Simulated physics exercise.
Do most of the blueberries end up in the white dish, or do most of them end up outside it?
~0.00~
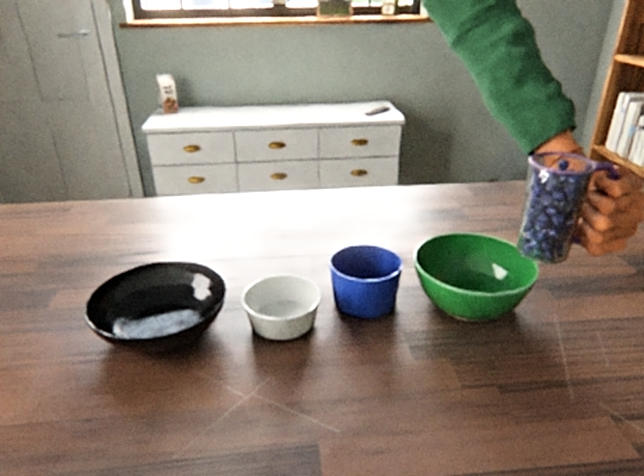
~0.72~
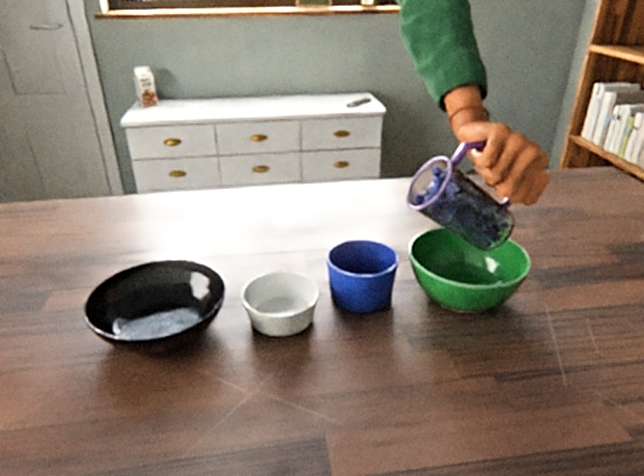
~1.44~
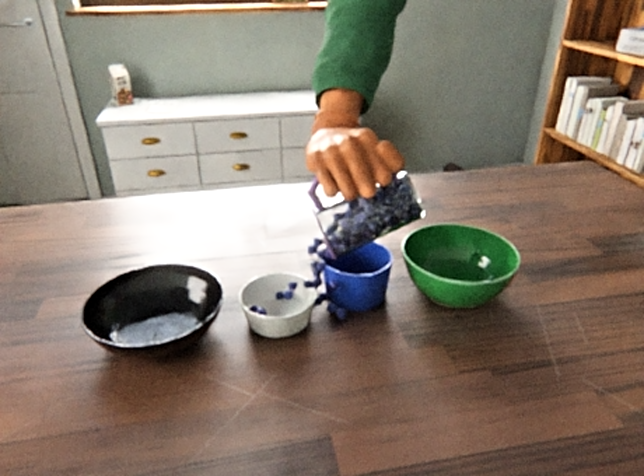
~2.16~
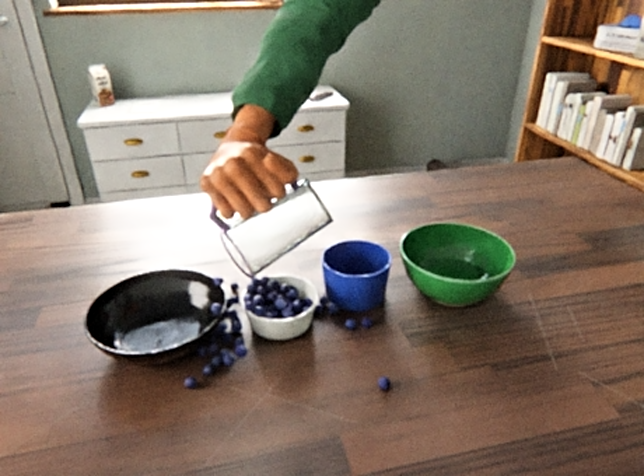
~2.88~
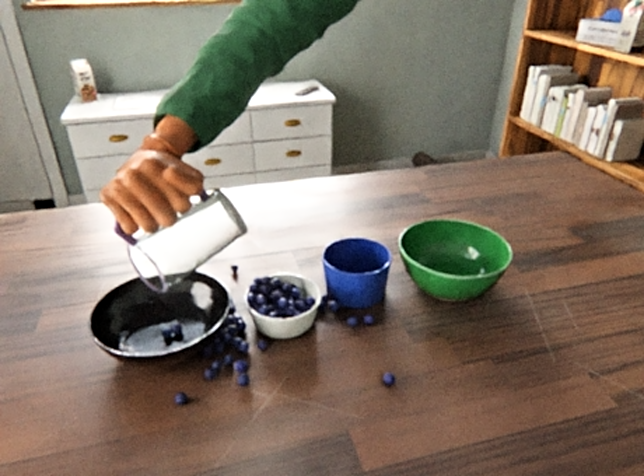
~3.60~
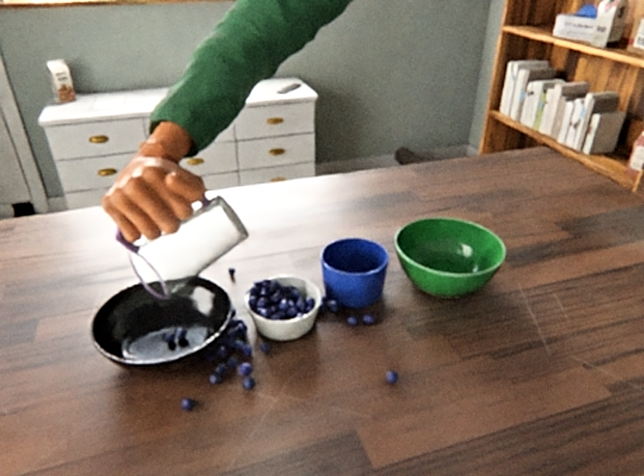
Most of the blueberries end up in the white dish. A good share of the rest lies scattered on the table, while the green bowl, blue dish and black bowl get hardly any.
